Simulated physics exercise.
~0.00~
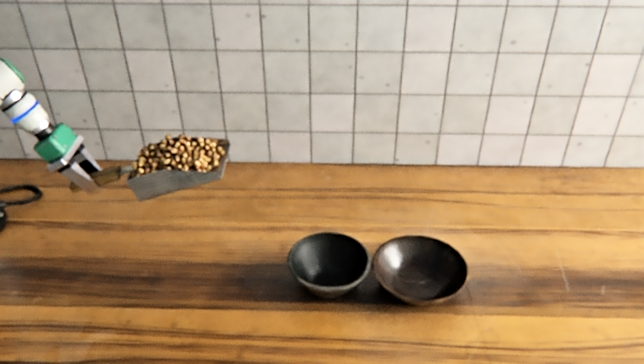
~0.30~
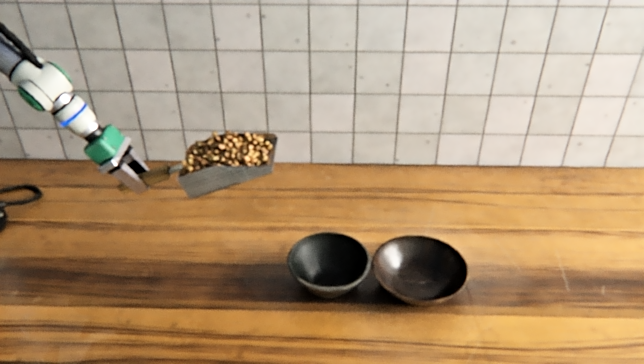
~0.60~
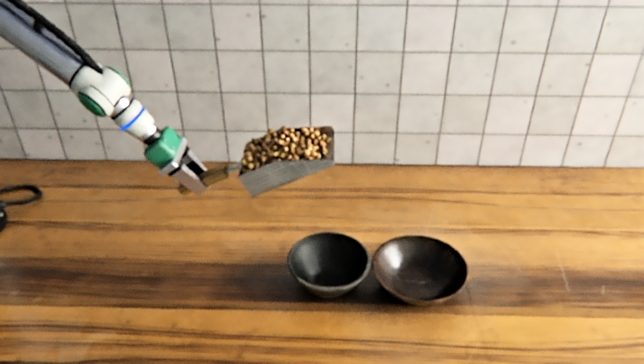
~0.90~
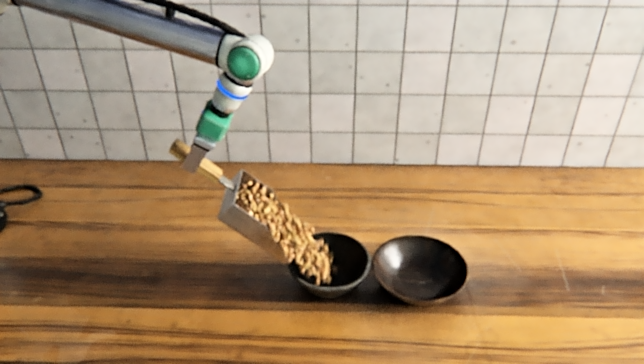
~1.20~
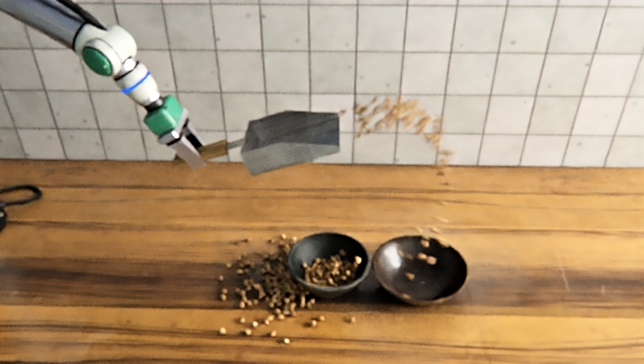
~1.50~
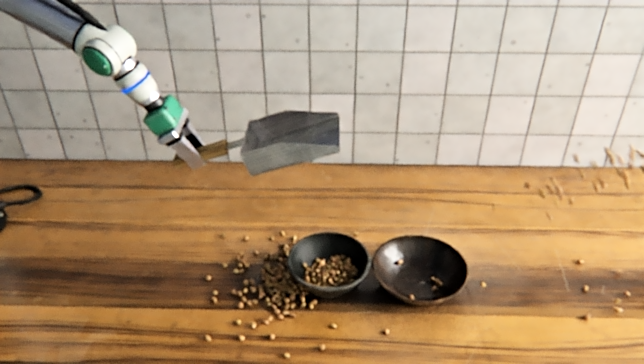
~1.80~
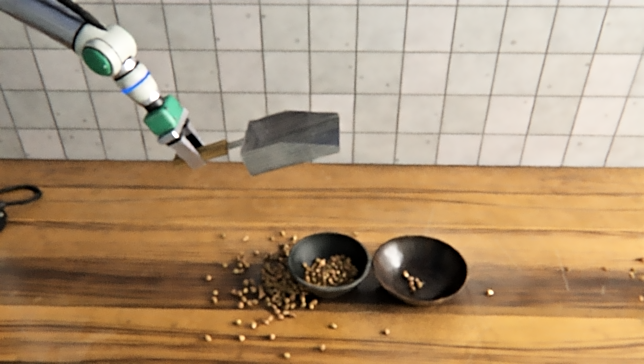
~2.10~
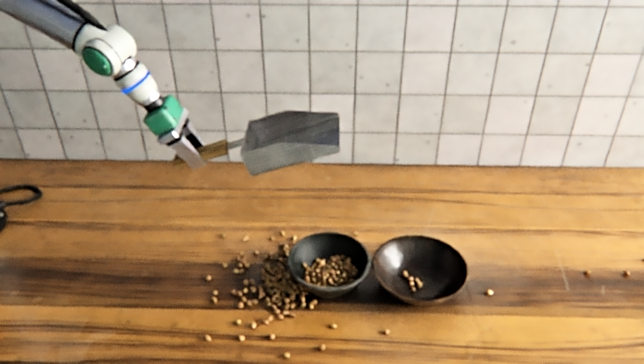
A robot arm tips a scoop of beans over the left bowl, spilling many across the table.
